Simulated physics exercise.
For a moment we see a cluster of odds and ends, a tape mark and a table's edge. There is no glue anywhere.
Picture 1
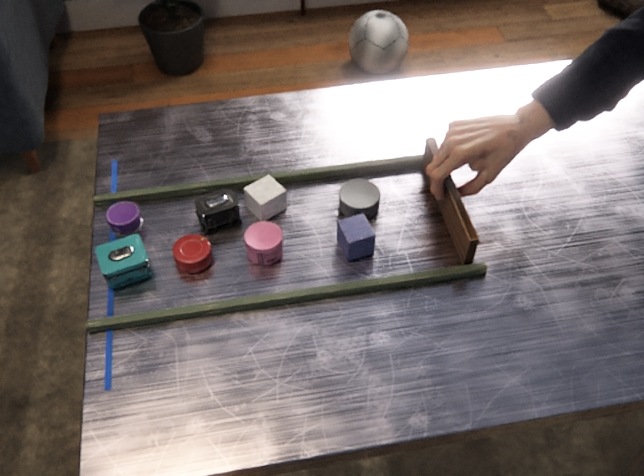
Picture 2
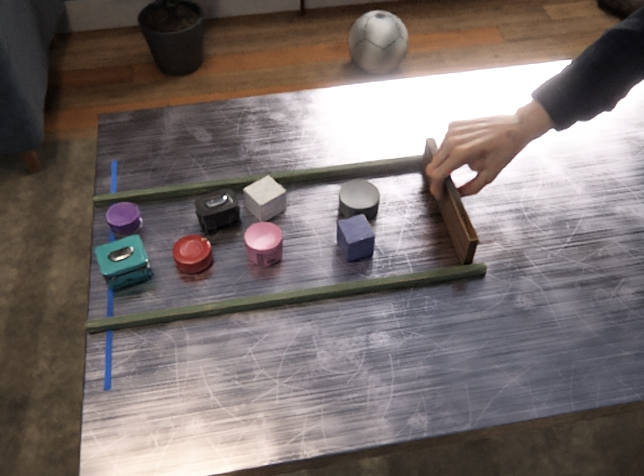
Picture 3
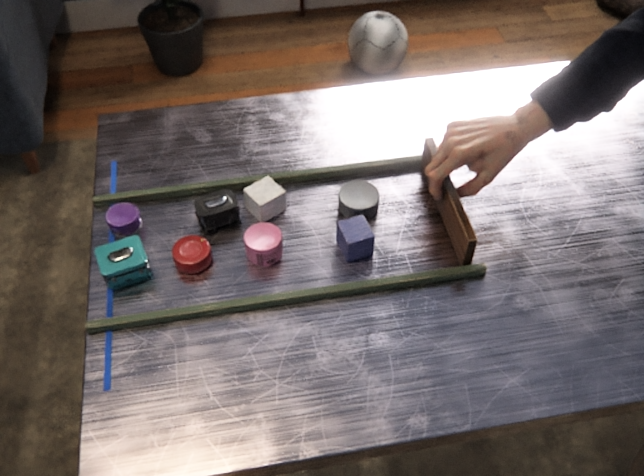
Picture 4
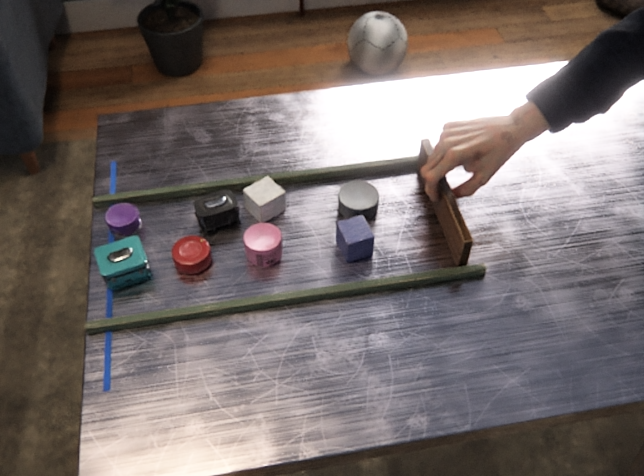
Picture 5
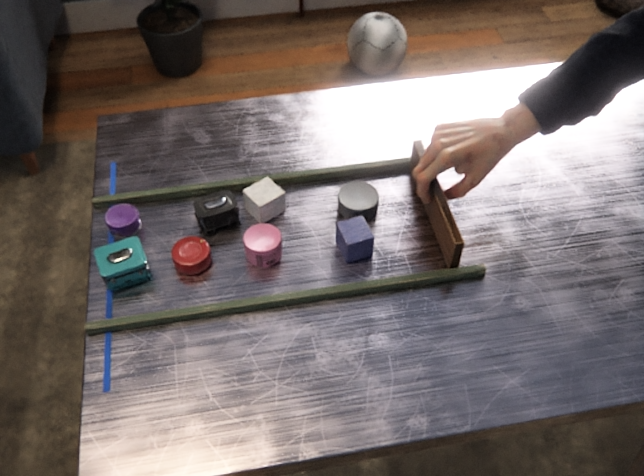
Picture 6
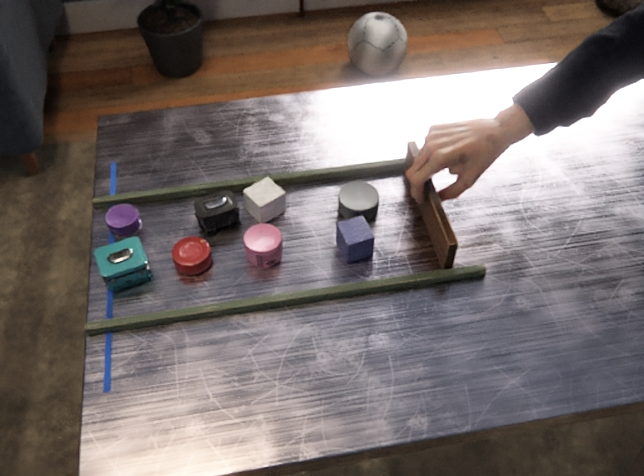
In the video, a hand holds a brown board upright between two green rails on a dark table and slides it slightly left toward a blue block, a grey tub and other small objects, which stay still near blue tape.
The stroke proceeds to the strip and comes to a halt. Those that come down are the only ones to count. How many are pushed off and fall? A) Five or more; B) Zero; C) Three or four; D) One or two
The answer is A.
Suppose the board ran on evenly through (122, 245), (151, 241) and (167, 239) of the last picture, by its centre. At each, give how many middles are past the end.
The counts would come out as 5, 3 and 2.
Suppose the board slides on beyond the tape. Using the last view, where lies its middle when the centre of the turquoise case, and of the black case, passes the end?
The middle is at (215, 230) when it's the turquoise case, and at (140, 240) when it's the black case.
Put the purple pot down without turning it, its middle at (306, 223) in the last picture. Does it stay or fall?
It goes down.
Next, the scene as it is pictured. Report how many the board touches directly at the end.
It's 3 of them.
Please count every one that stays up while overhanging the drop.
3, I think.
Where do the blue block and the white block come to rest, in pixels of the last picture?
Blue block at about (92, 275), white block at about (94, 211).
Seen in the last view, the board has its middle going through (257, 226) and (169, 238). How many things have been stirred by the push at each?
6 and 8.
A little later, none off yet; purple pot at rest near (124, 221); turquoise case at rest near (123, 264); red lid at rest near (192, 256).
Next, none off yet; purple pot at rest near (122, 221); turquoise case shifted about its own width near (84, 271); red lid shifted well along near (127, 263).
When it is over, the number that fall off is five or more; down, pink tub, black case, red lid, turquoise case and purple pot.
